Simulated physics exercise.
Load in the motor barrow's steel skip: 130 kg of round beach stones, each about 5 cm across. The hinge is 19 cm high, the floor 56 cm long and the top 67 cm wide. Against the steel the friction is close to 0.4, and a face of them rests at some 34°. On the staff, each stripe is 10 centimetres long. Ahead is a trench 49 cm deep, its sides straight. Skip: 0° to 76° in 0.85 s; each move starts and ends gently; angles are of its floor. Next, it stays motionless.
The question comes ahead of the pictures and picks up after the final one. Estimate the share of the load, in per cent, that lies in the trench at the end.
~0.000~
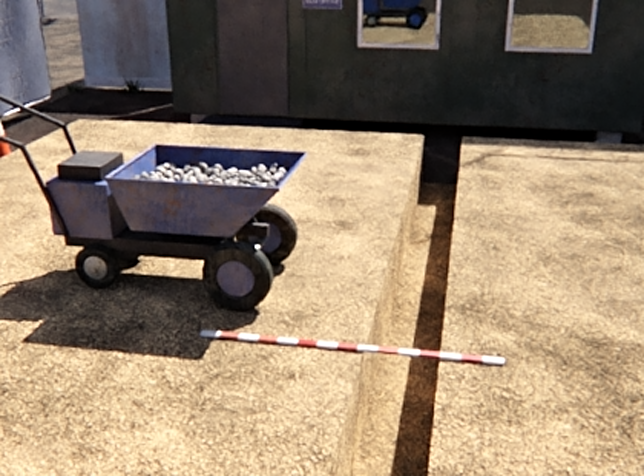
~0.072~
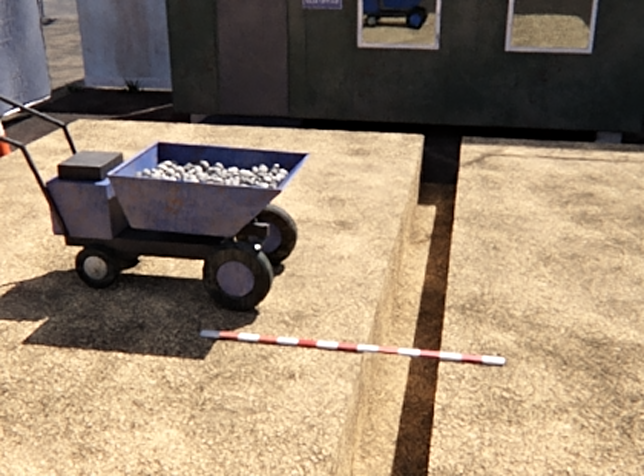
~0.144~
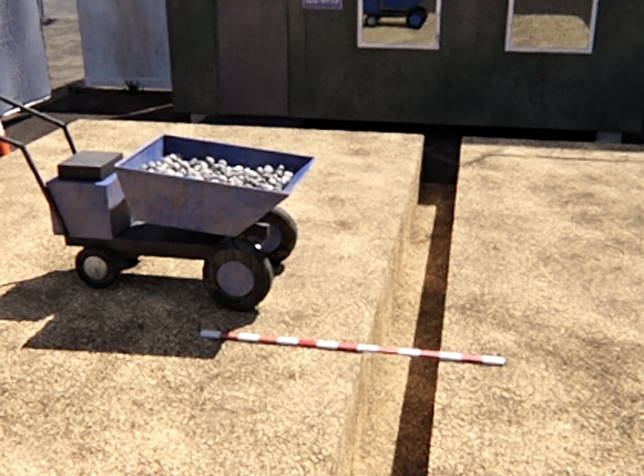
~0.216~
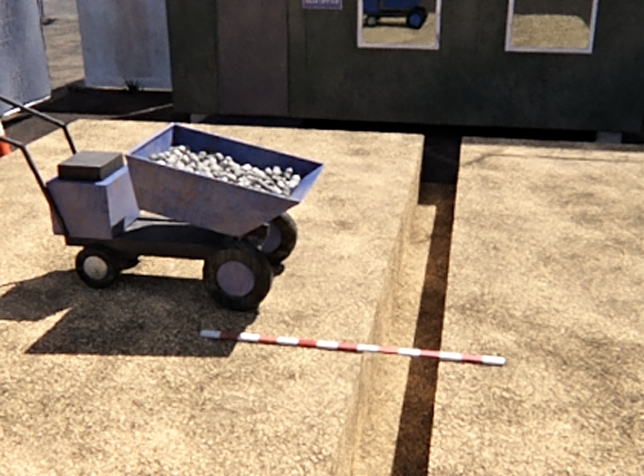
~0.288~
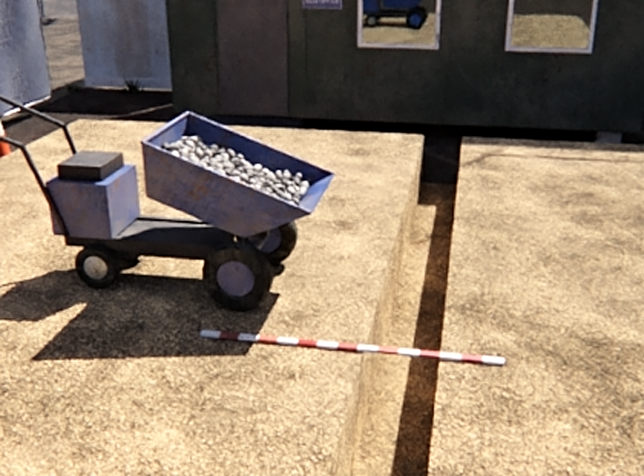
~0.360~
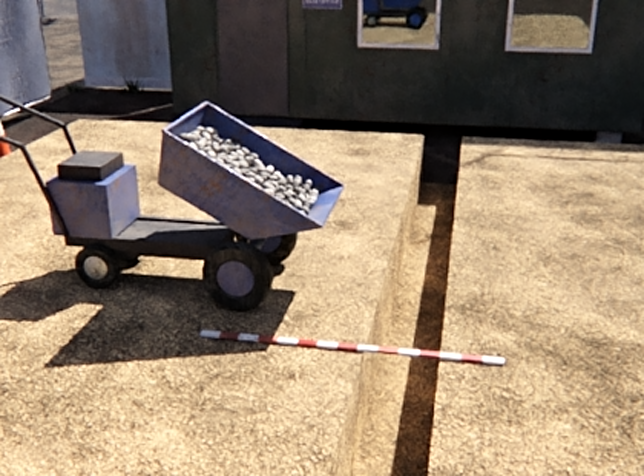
I would say 75 per cent of the load lies in the trench at the end.
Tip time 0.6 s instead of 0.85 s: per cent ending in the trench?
It would be near 75 per cent.
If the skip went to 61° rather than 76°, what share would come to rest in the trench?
It would be near 90 per cent.
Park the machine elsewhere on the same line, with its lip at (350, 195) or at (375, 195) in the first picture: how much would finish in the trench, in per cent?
First some 60, then 15 per cent.
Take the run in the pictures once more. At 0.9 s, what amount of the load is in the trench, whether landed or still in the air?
Approx. 30 % of the load.
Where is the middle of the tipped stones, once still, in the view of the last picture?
(407, 364).
After 0.6 s the floor is at 64°; 100 % in the skip; the foremost stones are at (347, 256).
After 0.9 s the floor is at 76°; 58 % in the skip, 13 % short of the trench, 29 % in the trench; the foremost stones are at (438, 330).
After 1.3 s the floor is at 76°; 17 % in the skip, 14 % short of the trench, 68 % in the trench, 1 % past the trench; the foremost stones are at (512, 284).
After 3.2 s the floor is at 76°; 10 % in the skip, 14 % short of the trench, 75 % in the trench, 1 % past the trench; the foremost stones are at (582, 283).
